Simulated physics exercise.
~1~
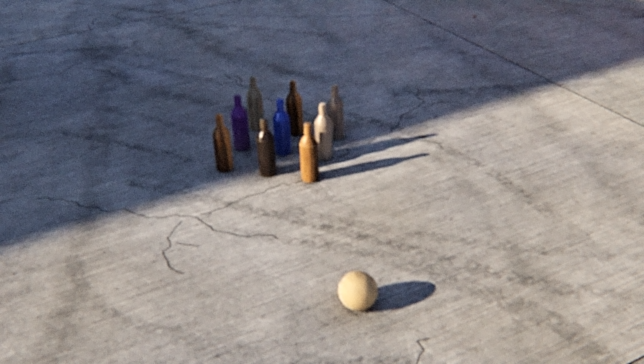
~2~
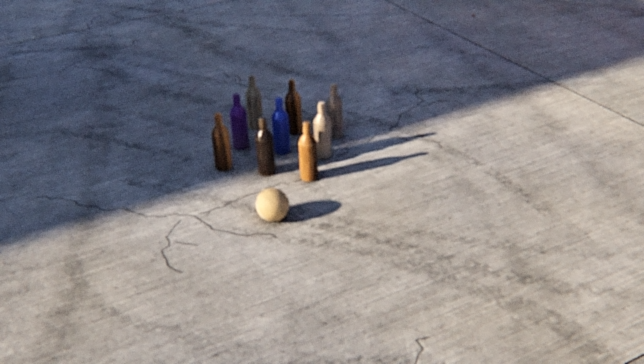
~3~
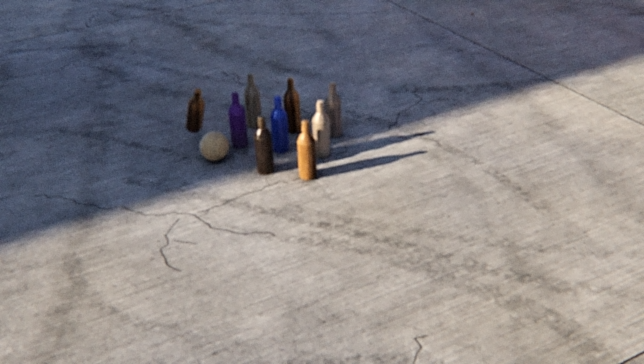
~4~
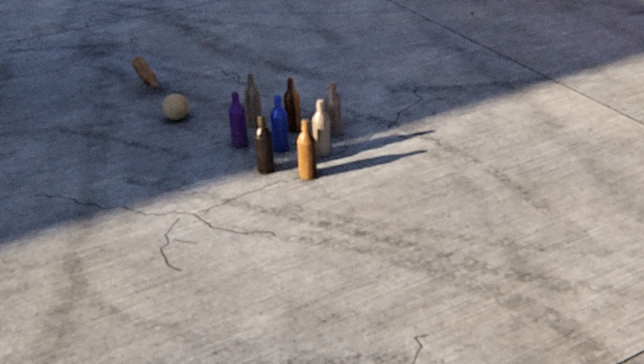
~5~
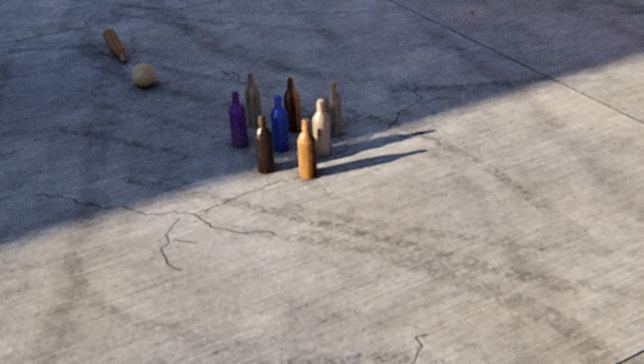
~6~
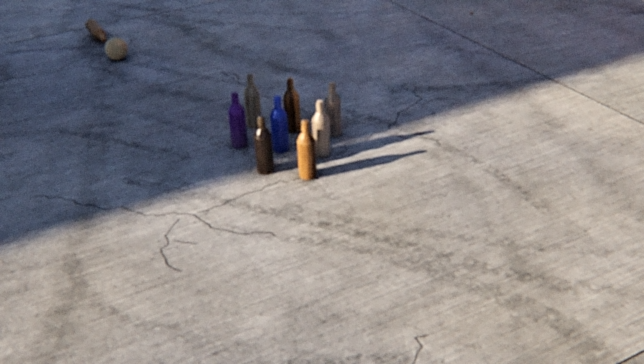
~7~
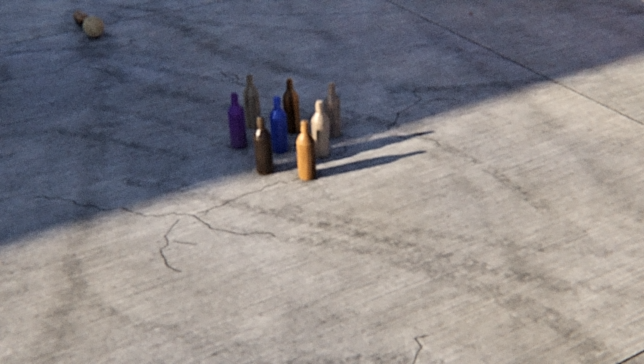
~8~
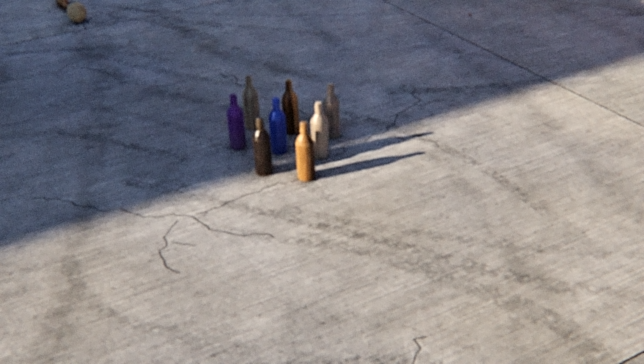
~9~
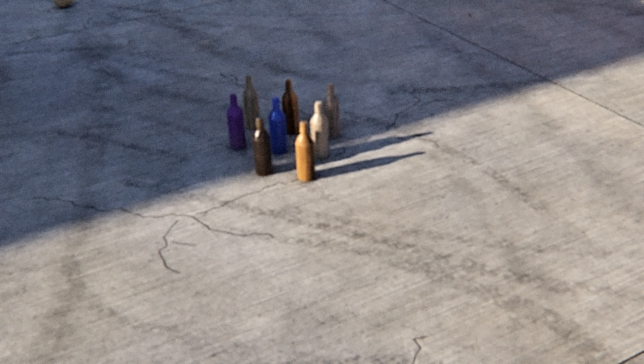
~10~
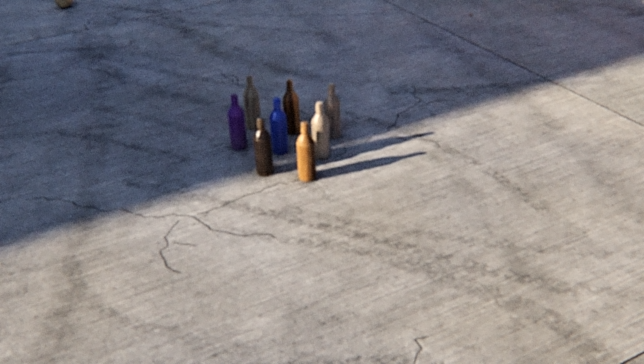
A pale ball rolls into nine bottle-shaped skittles, knocks one away, and leaves the others standing.
